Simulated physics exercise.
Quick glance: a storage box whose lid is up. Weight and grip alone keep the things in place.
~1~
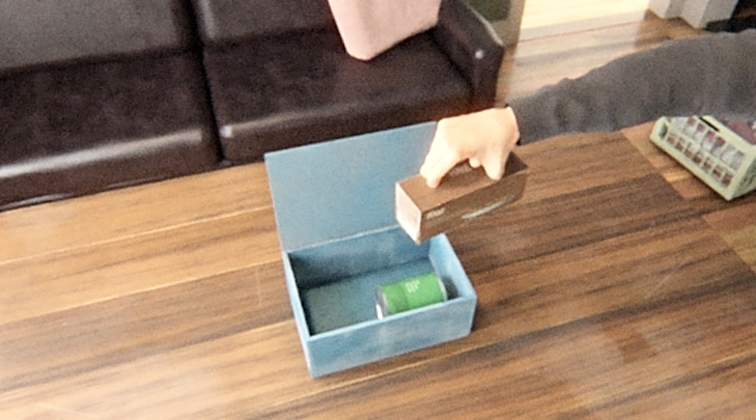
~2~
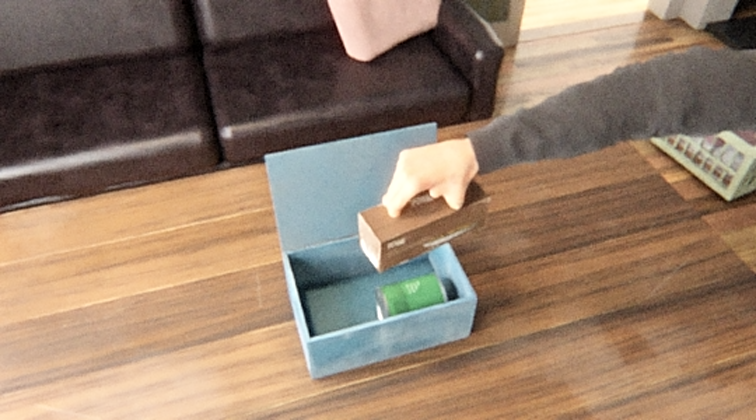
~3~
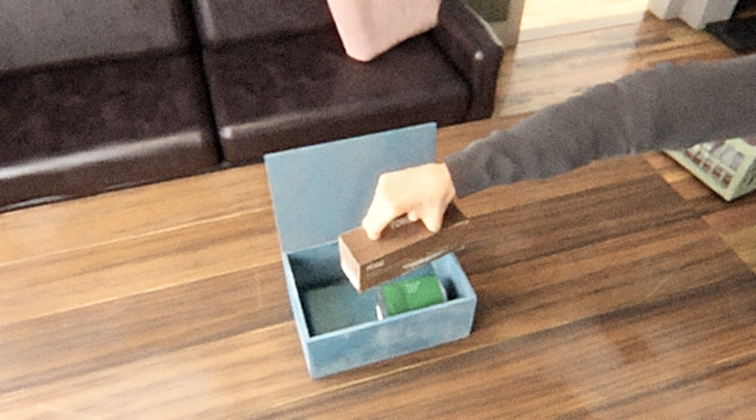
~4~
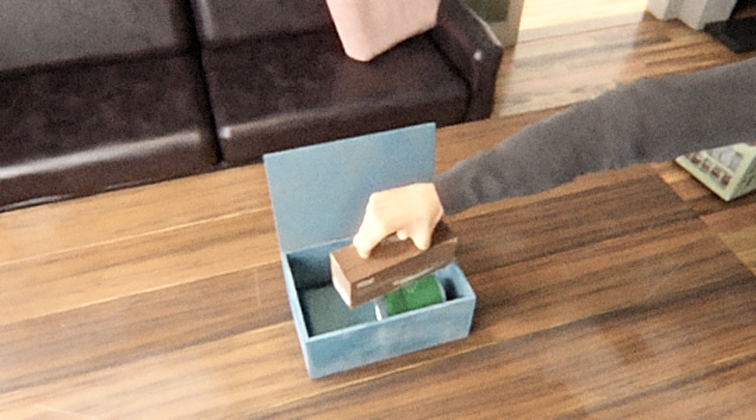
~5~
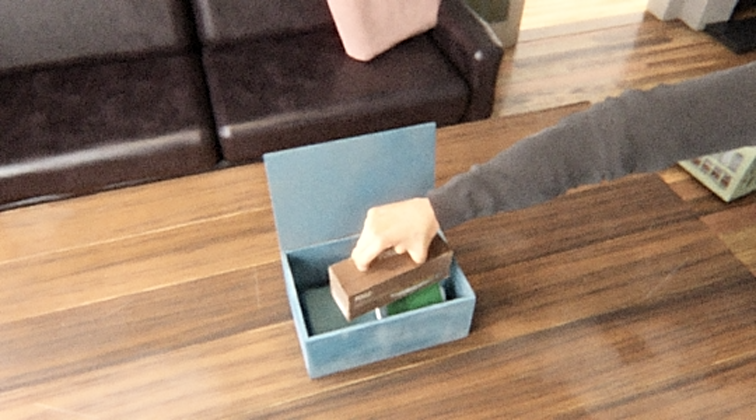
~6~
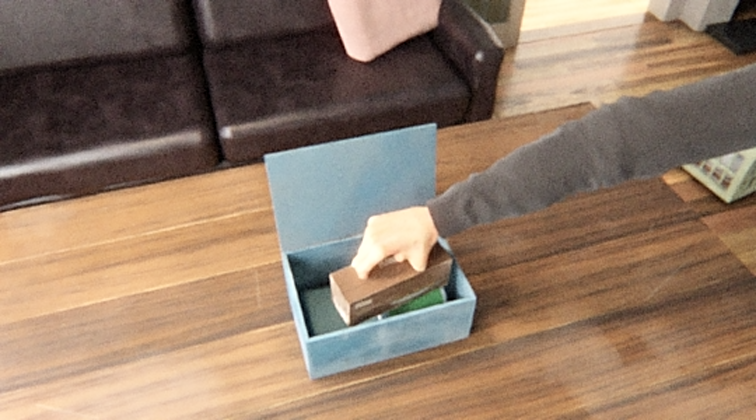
A brown carton, gripped from above by a hand, moved left and down over an open blue box on the wooden floor, then was lowered inside, over a green tin, with the hand still holding it.
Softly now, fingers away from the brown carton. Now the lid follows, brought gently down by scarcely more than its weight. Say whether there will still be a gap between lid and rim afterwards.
There will be no gap.
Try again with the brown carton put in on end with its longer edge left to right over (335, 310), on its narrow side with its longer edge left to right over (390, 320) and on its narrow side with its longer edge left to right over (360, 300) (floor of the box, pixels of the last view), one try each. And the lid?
Well, the first try leaves the lid standing open, the second leaves it lying shut, and the third leaves it lying shut.
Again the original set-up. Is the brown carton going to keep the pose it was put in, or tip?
Observation: The brown carton tilts over.
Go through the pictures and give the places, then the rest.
In the first picture, on its way; brown carton (462, 192); green tin (411, 301).
In the second picture, on its way; brown carton (425, 221); green tin (411, 302).
In the third picture, on its way; brown carton (404, 242); green tin (411, 302).
In the fourth picture, on its way; brown carton (394, 259); green tin (410, 302).
In the fifth picture, on its way; brown carton (391, 272).
In the sixth picture, put in, still held; brown carton (392, 280).
Then, 1.00 s past the last view, lid starting down; brown carton on its side near (373, 279); green tin displaced a little.
Then, 1.80 s past the last view, lid 43° above the rim; brown carton on its side near (373, 279); green tin displaced a little.
Finally, lid shut; down or leaning hard in the box, brown carton; green tin still in place. Final places as the last picture's camera would see them, brown carton near (373, 279).
